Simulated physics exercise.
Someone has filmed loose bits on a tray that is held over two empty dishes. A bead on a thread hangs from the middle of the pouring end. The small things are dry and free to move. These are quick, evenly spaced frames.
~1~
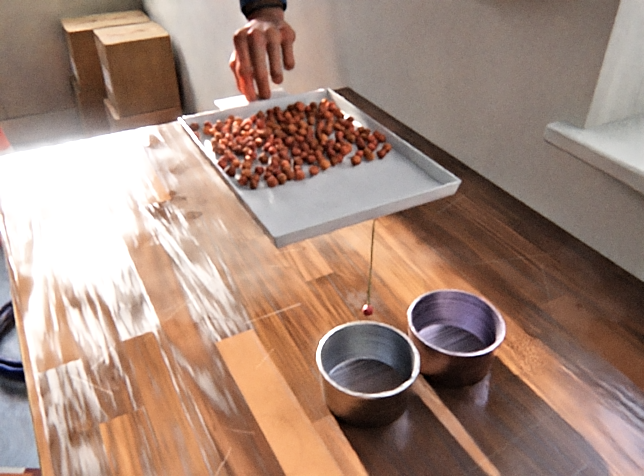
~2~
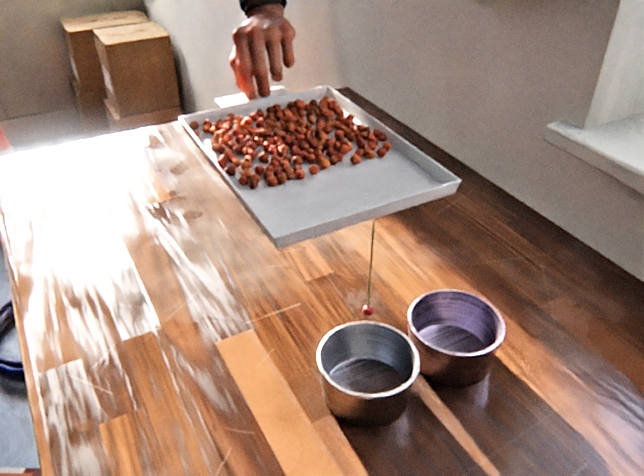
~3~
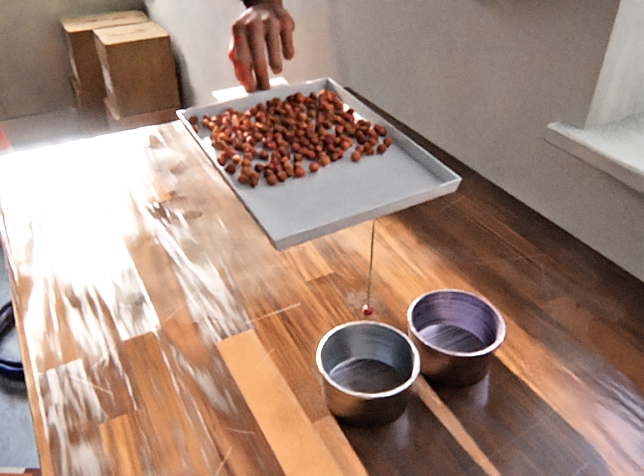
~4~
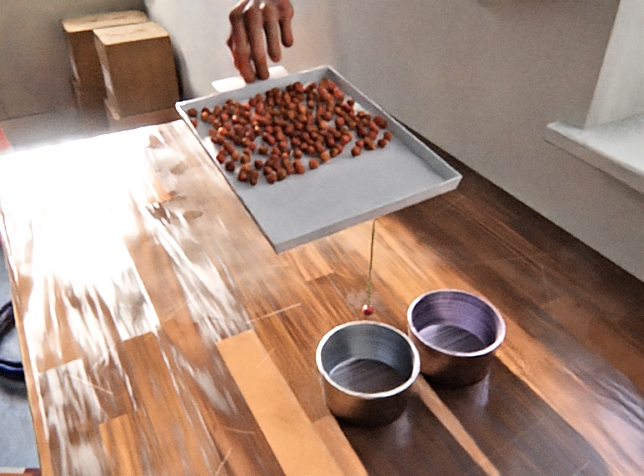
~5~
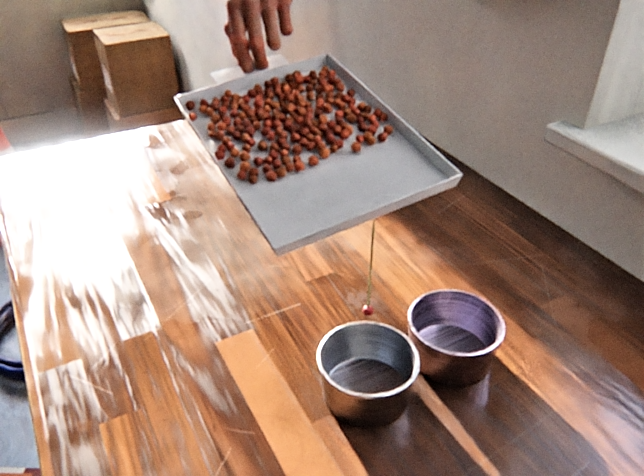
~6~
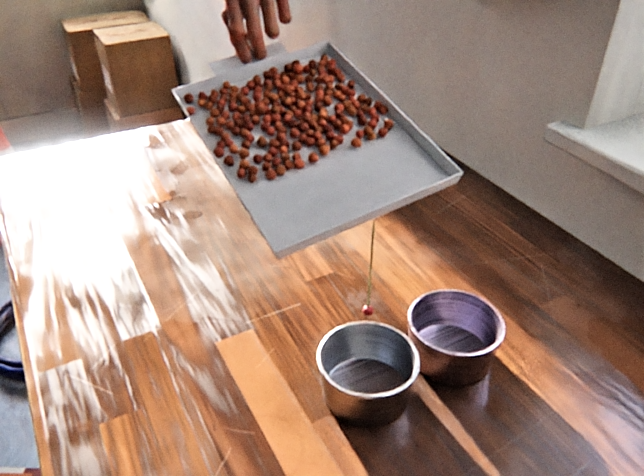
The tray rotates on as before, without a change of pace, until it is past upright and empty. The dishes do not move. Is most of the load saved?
Together they catch only the smaller part.
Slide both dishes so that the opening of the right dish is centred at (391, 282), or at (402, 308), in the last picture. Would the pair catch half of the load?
One: Under half. Two: More than half.
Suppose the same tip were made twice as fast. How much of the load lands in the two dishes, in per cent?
It comes to 20 per cent or so.
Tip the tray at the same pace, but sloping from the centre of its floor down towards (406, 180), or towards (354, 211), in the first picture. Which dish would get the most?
In turn: The right one; left.
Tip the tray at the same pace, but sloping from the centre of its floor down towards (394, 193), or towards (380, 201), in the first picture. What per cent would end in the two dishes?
In turn 80 and 90 in a hundred.
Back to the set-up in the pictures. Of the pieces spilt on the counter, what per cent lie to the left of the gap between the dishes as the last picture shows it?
Some 100 per cent.
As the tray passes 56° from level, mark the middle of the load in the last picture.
At about (292, 181).
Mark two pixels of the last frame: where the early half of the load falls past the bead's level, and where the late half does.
At about (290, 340), then at (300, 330).
Shortly afterwards, tray tipped steeply; all but a few on the tray; only a few outside both; only a few in the air.
Next, tray tipped right over; the bulk on the tray; only a few in the left dish; a little outside both; a little in the air.
Some moments later, tray tipped past a quarter turn; near a quarter in the left dish; the bulk outside both.
In the end, tray tipped past a quarter turn; near a quarter in the left dish; none at all in the right dish; the bulk outside both.
